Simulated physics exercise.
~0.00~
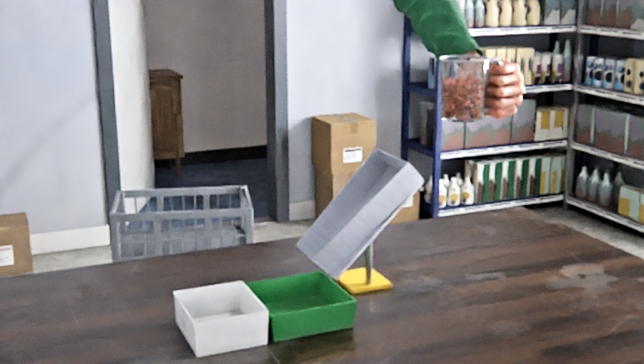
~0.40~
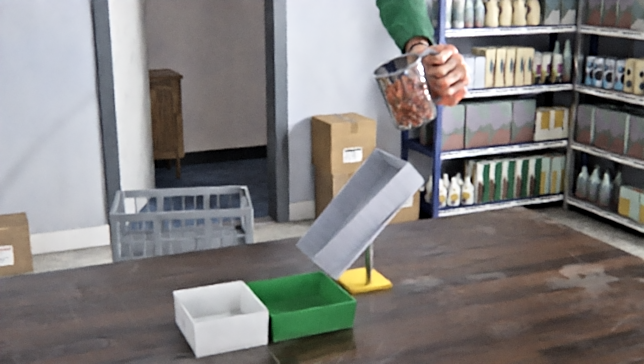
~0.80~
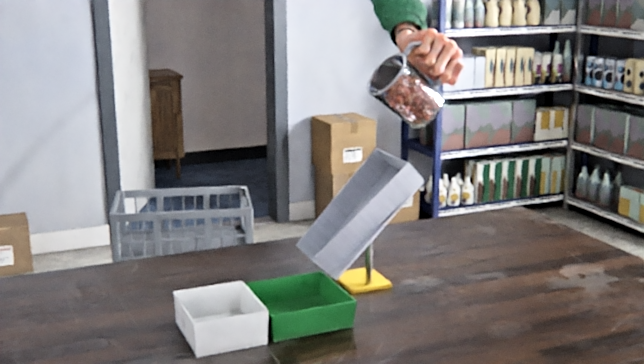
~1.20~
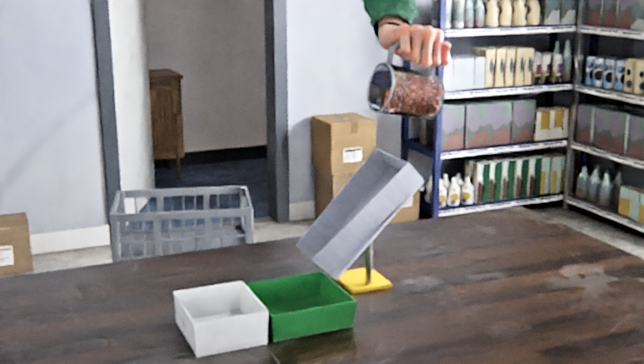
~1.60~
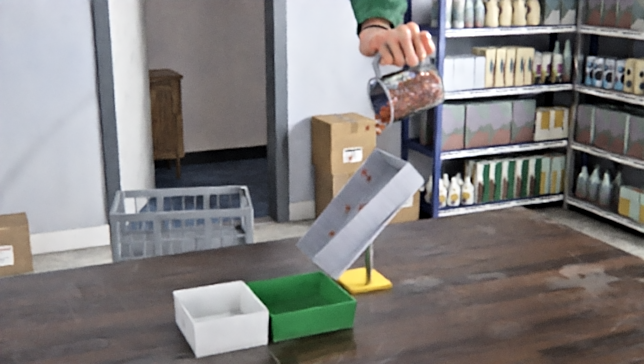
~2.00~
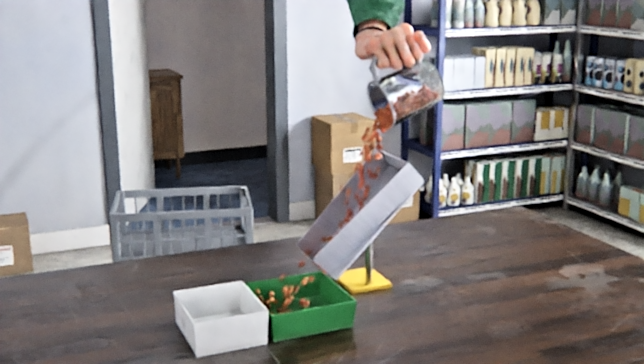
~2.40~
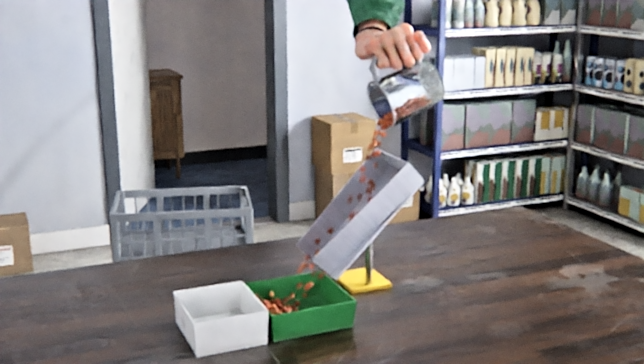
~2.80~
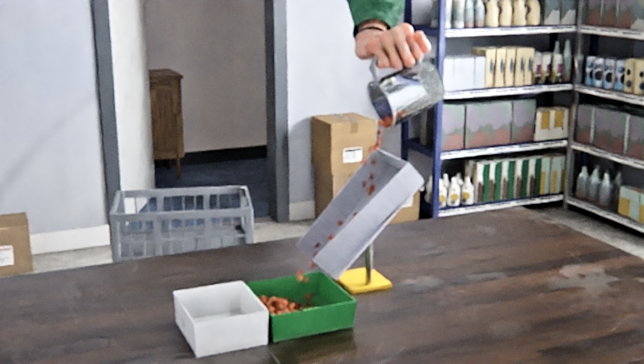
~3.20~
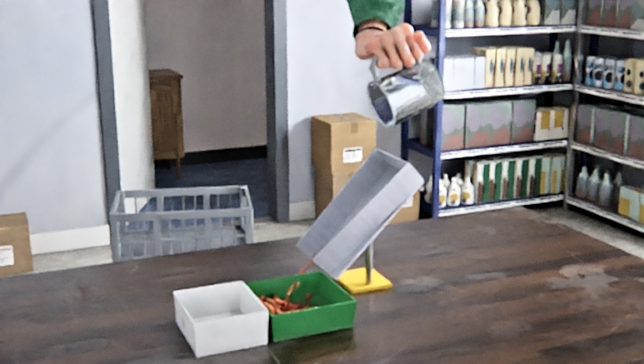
A hand tips a cup of reddish pieces, which slide down a chute into the green tin.
